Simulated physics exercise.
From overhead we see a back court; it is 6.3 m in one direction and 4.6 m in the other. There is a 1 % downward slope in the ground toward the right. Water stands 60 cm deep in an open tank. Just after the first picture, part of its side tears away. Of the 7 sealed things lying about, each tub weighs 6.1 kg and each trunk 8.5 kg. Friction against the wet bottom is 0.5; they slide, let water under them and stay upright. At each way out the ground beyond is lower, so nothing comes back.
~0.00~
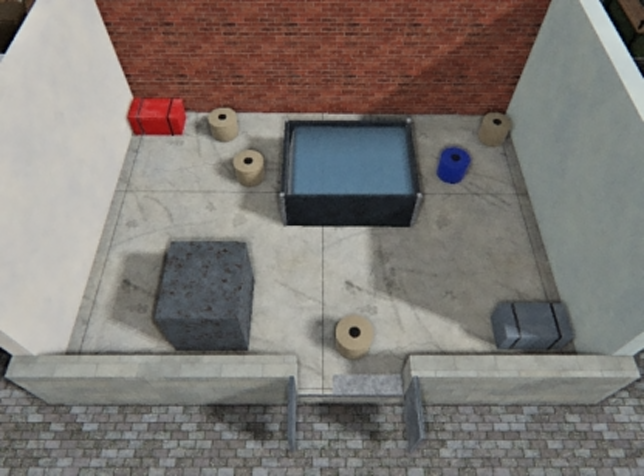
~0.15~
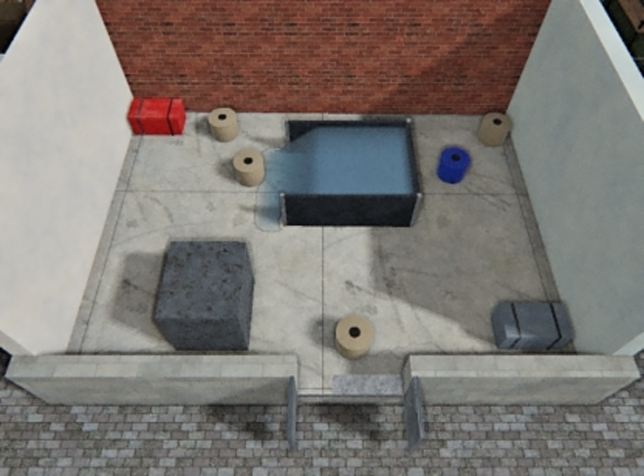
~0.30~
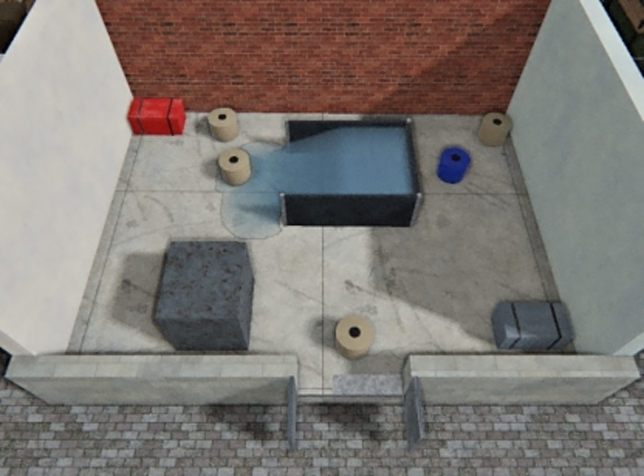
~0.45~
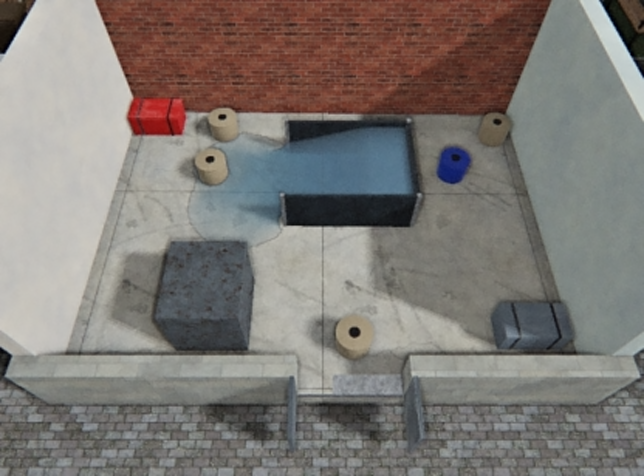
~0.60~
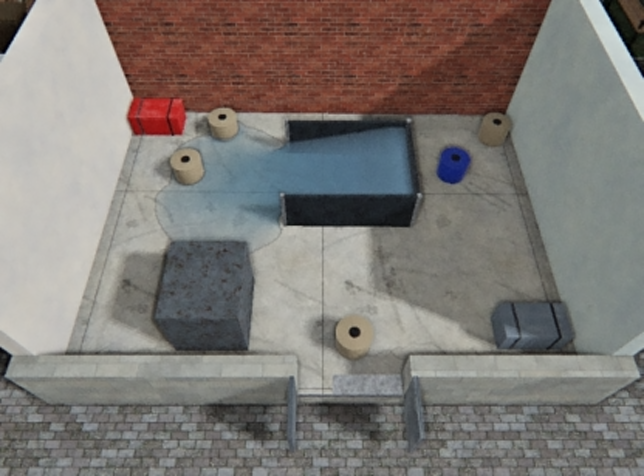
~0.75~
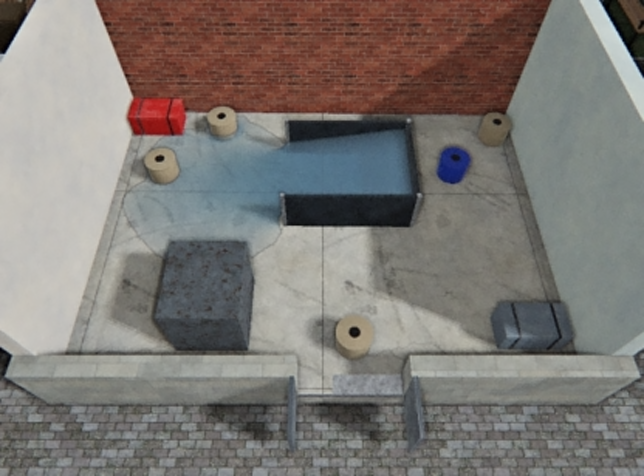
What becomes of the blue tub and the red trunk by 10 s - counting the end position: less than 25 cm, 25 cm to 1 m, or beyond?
In the end the blue tub should remain roughly unmoved. The red trunk should get washed clear away.
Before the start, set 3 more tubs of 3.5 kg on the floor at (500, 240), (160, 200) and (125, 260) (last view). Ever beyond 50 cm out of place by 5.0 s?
In order: Below it, above it, above it.
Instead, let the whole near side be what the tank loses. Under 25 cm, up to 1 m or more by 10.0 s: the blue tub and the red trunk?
The blue tub is swept a long way; the red trunk remains where it was.
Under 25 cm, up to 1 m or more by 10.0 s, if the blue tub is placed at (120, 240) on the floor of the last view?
Short answer: It drifts a great distance.
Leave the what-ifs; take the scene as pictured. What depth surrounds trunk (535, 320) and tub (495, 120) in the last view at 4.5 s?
I'd put it at 0 cm and 0 cm respectively.
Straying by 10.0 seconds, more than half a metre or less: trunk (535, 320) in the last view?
It stayed inside.
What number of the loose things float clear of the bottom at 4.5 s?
By my count, 3.
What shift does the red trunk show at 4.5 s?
By that time, close to 200 cm.
After 2.0 s the blue tub is near (455, 158), 0.0 m from its start, aground; the red trunk is near (148, 91), 0.1 m from its start, afloat; 0 of 7 are out; 3 afloat.
After 4.5 s the blue tub is near (455, 158), 0.0 m from its start, aground; the red trunk is near (261, 114), 1.8 m from its start, afloat; 0 of 7 are out; 3 afloat.
After 7.0 s the blue tub is near (455, 158), 0.0 m from its start, aground; the red trunk is near (390, 113), 3.8 m from its start, afloat; 0 of 7 are out; 5 afloat.
After 10.0 s the blue tub is near (457, 159), 0.0 m from its start, afloat; the red trunk is near (510, 142), 5.7 m from its start, afloat; 0 of 7 are out; 7 afloat.
